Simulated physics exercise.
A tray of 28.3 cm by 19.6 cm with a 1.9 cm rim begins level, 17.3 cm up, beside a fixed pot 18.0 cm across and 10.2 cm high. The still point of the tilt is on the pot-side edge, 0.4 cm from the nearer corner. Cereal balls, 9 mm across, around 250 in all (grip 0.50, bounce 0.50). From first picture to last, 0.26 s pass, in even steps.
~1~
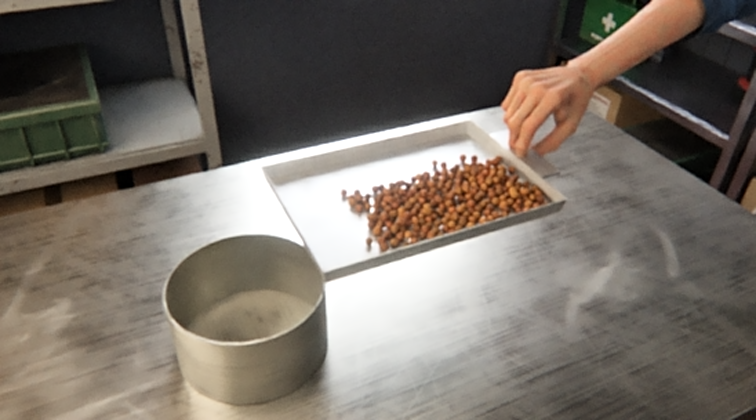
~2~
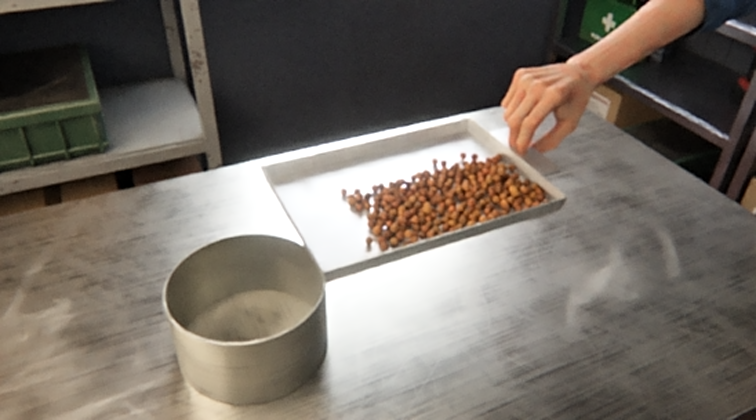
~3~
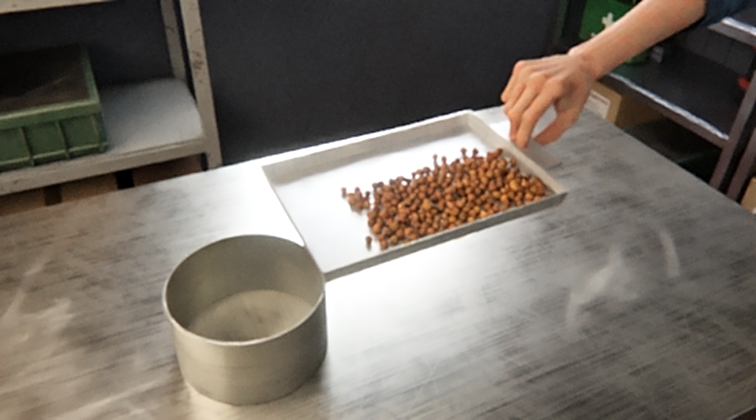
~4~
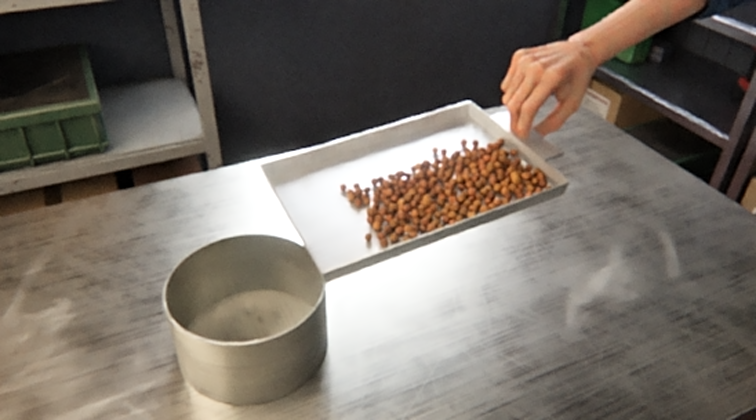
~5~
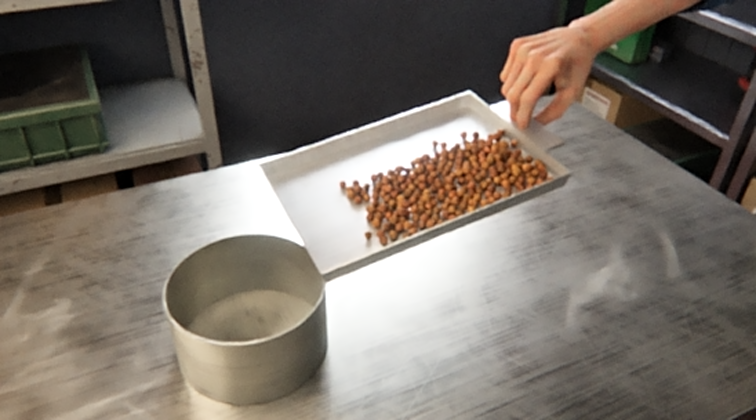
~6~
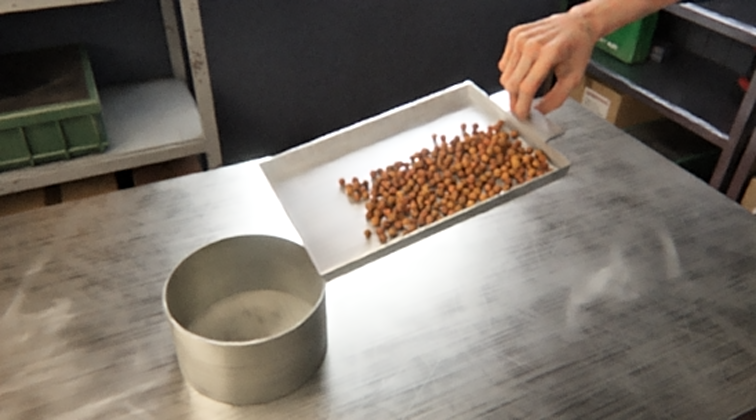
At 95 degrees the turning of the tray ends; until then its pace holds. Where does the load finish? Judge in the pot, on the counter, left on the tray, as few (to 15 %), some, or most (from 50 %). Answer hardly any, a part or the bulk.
Pot: The bulk, counter: A part, tray: Hardly any.
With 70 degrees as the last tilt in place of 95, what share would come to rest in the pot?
It would be near 0 per cent.
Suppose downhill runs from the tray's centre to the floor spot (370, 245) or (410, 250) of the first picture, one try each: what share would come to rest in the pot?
About 0 and 0 per cent.
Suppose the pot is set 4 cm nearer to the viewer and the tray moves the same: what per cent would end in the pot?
In that case some 95 per cent.
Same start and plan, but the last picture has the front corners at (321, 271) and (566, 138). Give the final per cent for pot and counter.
Pot 60, counter 40.
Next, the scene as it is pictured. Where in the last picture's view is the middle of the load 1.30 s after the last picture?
Around (302, 208).
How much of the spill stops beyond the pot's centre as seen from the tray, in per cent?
Roughly 70 per cent.
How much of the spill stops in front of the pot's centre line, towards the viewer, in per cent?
Roughly 100 per cent.
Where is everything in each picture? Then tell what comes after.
Tray tilt 0 degrees, front corners at (326, 268) and (562, 198); middle of the pieces at (448, 197); pot at (246, 283), in the first frame.
Tray tilt 1 degrees, front corners at (326, 268) and (563, 196); middle of the pieces at (448, 196), in the second frame.
Tray tilt 2 degrees, front corners at (326, 268) and (564, 190); middle of the pieces at (448, 192), in the third frame.
Tray tilt 5 degrees, front corners at (325, 269) and (565, 181), lowest corner left front; middle of the pieces at (448, 186), in the fourth frame.
Tray tilt 8 degrees, front corners at (324, 269) and (566, 172), lowest corner left front; middle of the pieces at (448, 180), in the fifth frame.
Tray tilt 10 degrees, front corners at (323, 270) and (567, 162), lowest corner left front; middle of the pieces at (447, 174); pot at (246, 283), in the sixth frame.
Then, 0.78 s after the last picture, tilt 50 degrees; the tray holds 100 %, the pot 0 %.
Then, 1.30 s after the last picture, tilt 76 degrees; the tray holds 95 %, the pot 0 %.
Then, 1.88 s after the last picture, tilt 95 degrees; the tray holds 25 %, the pot 45 %.
In the end, pot 70 %, counter 30 %, tray 0 %.
